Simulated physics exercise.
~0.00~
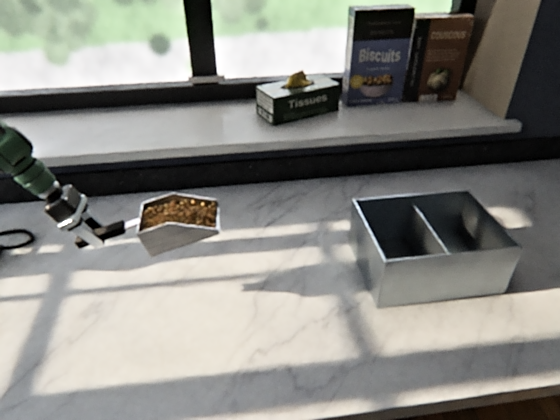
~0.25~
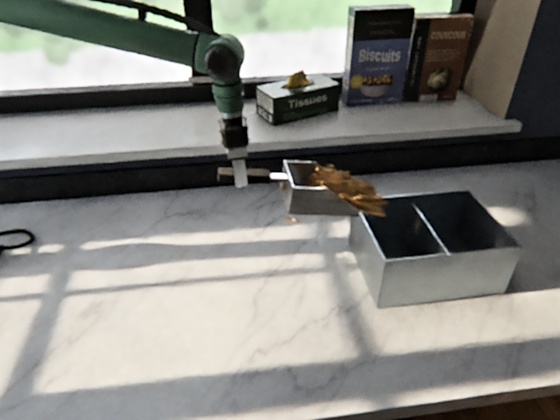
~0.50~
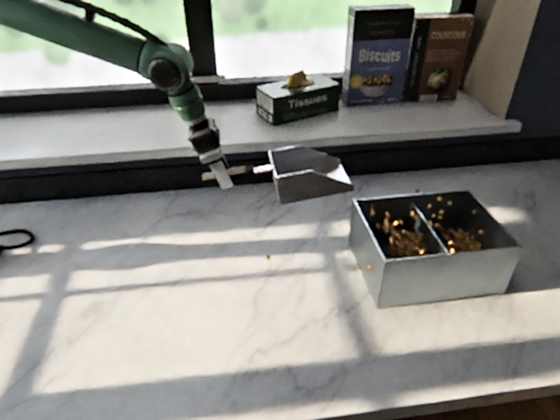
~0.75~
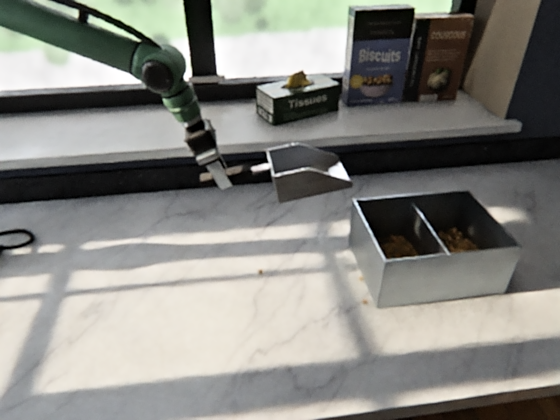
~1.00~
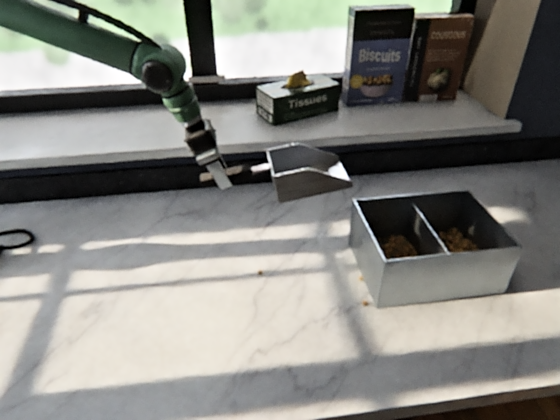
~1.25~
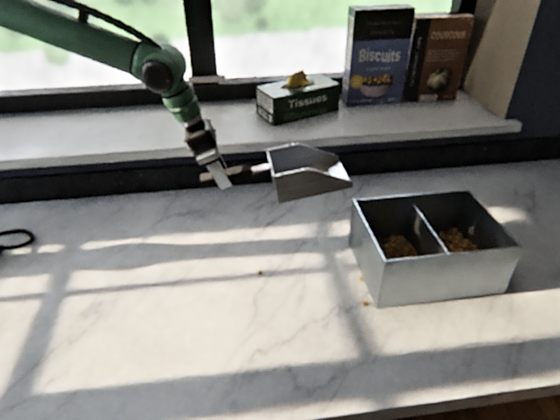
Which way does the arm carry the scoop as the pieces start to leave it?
The arm carries the scoop to the right, towards the divided metal bin.
